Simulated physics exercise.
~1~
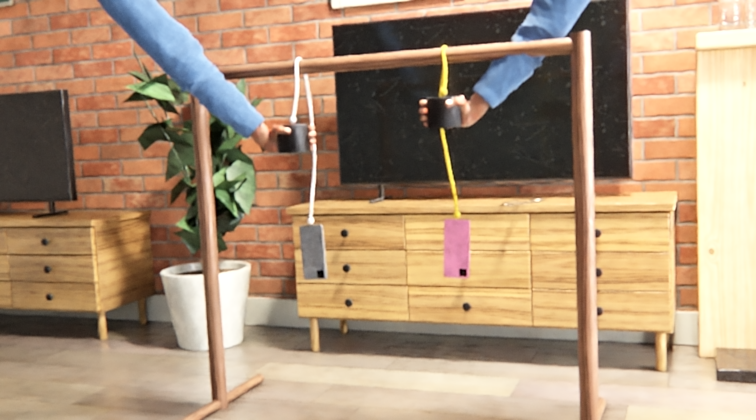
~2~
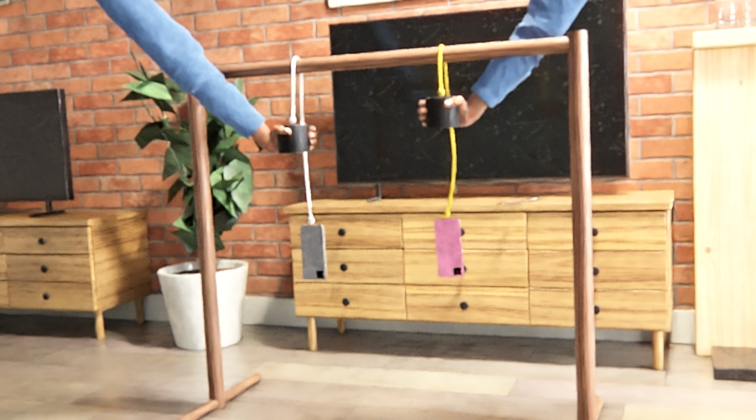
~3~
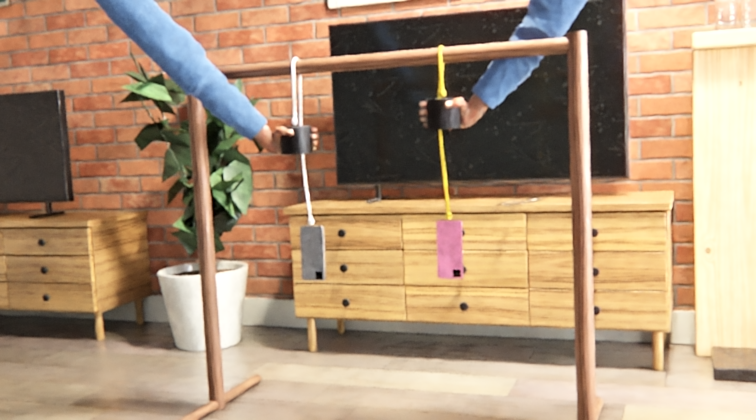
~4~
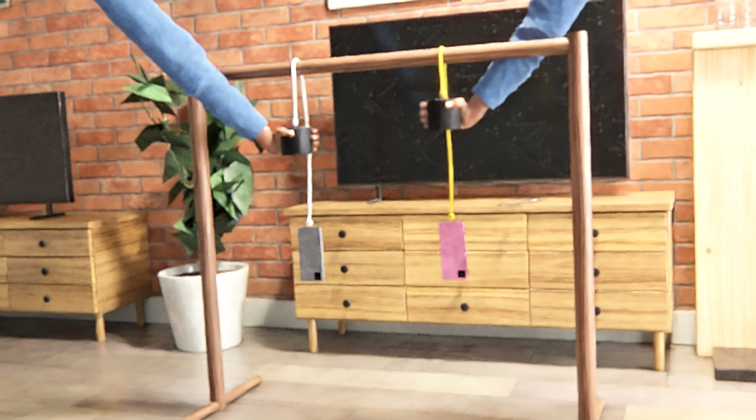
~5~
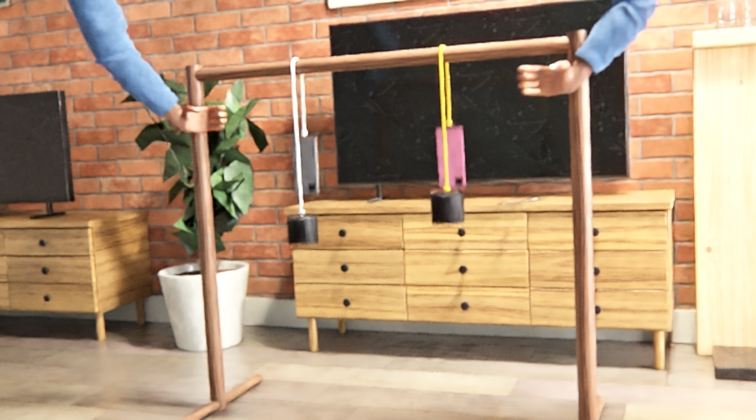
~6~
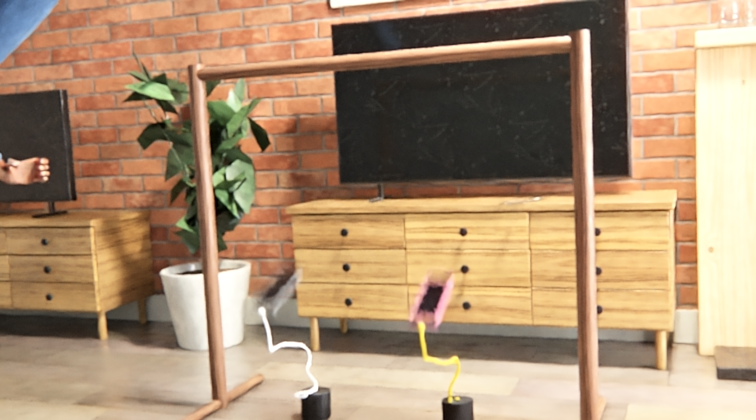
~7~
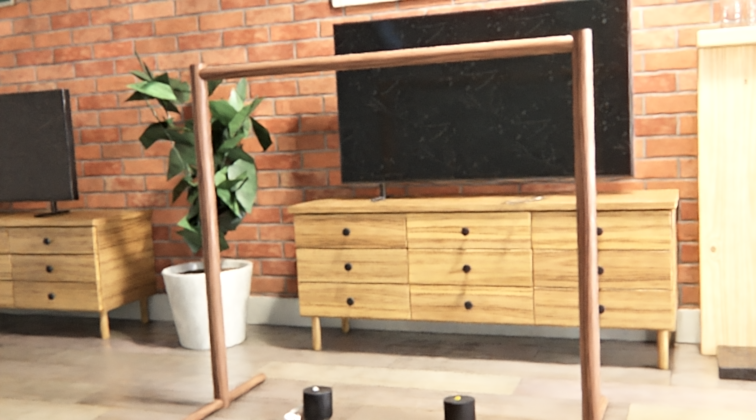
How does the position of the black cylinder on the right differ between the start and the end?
At the start it is held in a hand just below the wooden rail. By the end it is standing on the floor beneath the rail.
